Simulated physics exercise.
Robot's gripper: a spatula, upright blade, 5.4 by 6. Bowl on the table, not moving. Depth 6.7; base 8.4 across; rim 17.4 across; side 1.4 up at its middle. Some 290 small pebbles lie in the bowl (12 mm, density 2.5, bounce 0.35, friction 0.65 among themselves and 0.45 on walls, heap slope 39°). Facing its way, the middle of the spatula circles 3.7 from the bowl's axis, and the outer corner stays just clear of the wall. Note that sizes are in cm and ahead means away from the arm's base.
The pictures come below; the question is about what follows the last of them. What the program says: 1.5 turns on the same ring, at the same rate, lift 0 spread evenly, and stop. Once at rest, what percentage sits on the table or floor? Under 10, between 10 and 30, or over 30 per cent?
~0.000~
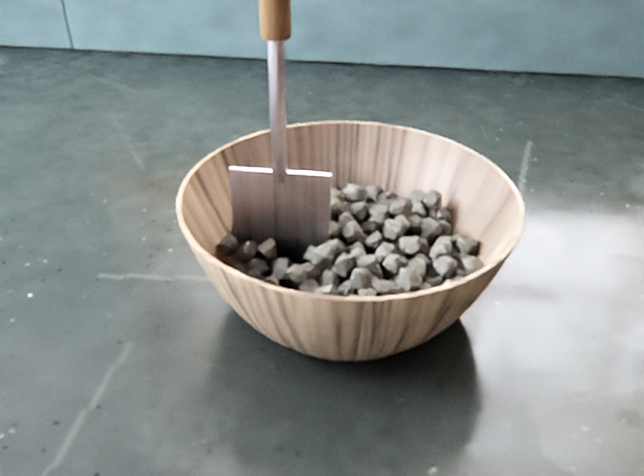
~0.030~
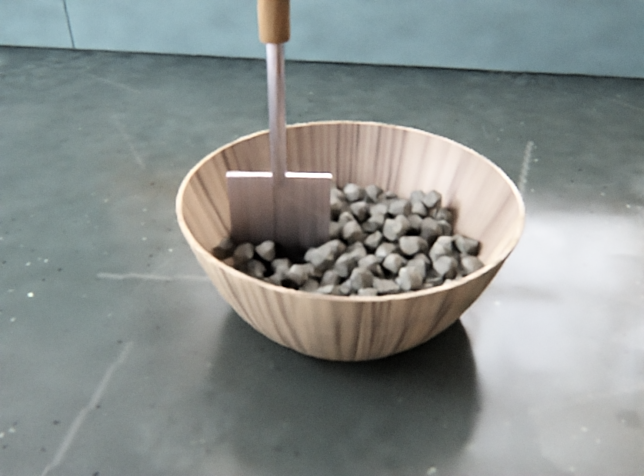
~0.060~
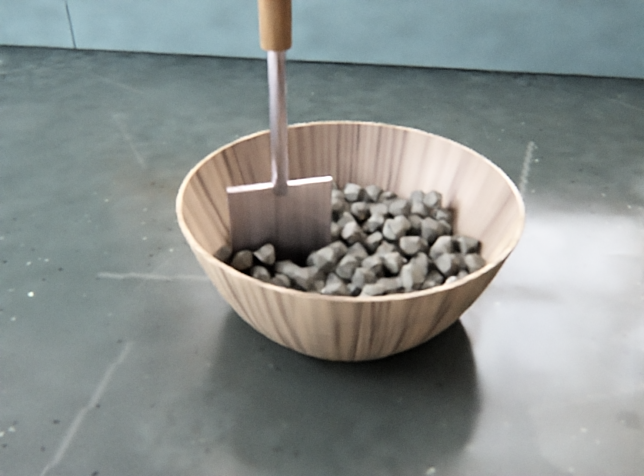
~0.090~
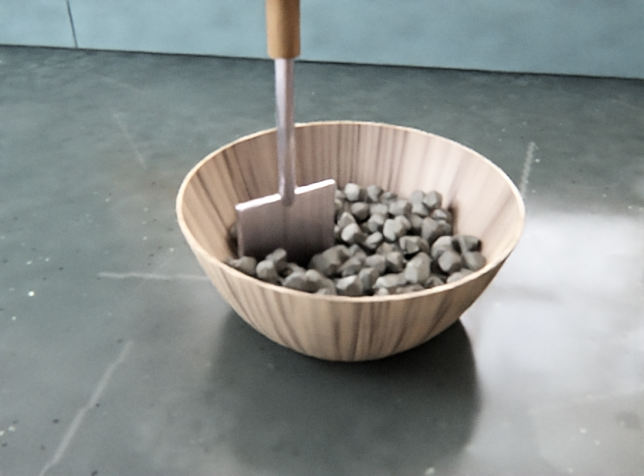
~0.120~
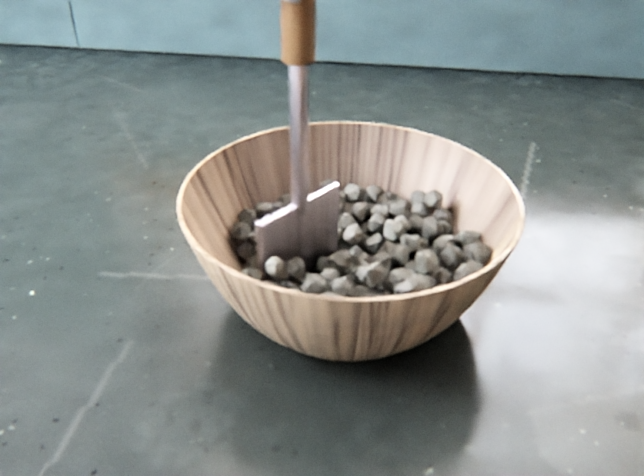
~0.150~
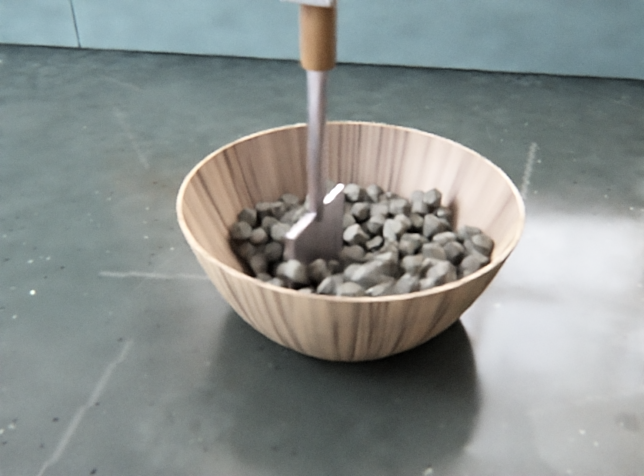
Between 10 and 30 per cent.
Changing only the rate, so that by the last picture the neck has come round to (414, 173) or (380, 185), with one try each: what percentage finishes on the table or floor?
Near 55 in a hundred for the first and near 45 in a hundred for the second.
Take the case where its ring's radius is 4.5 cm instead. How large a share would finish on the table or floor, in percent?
In that case some 20 %.
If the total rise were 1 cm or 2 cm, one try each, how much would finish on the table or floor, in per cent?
Close to 20 percent and close to 15 percent.
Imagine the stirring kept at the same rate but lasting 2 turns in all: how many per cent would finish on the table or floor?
I'd reckon near 30 per cent.
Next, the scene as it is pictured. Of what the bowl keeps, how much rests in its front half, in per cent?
I'd say around 20 per cent.
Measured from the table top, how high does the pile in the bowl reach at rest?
It reaches some 7.5 cm above the table.
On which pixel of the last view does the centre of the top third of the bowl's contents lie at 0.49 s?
The upper third is centred close to (332, 154).
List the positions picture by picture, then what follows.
Spatula neck at (279, 145), 0° round; upper third of the load around (358, 246), from x 230 to 475, top at y 190; 289 in the bowl, in the first picture.
Spatula neck at (278, 149), 6° round; upper third of the load around (357, 246), from x 225 to 475, top at y 190, in the second picture.
Spatula neck at (280, 158), 22° round; upper third of the load around (355, 254), from x 220 to 475, top at y 190, in the third picture.
Spatula neck at (287, 167), 38° round; upper third of the load around (359, 262), from x 225 to 475, top at y 190, in the fourth picture.
Spatula neck at (300, 175), 54° round; upper third of the load around (372, 270), from x 240 to 480, top at y 190, in the fifth picture.
Spatula neck at (317, 182), 70° round; upper third of the load around (381, 271), from x 240 to 480, top at y 190; 289 in the bowl, in the sixth picture.
By 0.49 s, 254° round, highest piece 9 above the table; 272 in the bowl, 9 on the table or floor, 8 in flight or on the tool.
By 0.83 s, 77° round, highest piece 9 above the table; 248 in the bowl, 35 on the table or floor, 6 in flight or on the tool.
By 1.20 s, 180° round, highest piece 7 above the table; 227 in the bowl, 62 on the table or floor.
By 1.90 s, 180° round, highest piece 7 above the table; 227 in the bowl, 62 on the table or floor.
Final count, 227 in the bowl, 62 on the table or floor. That is 21 % on the table or floor.
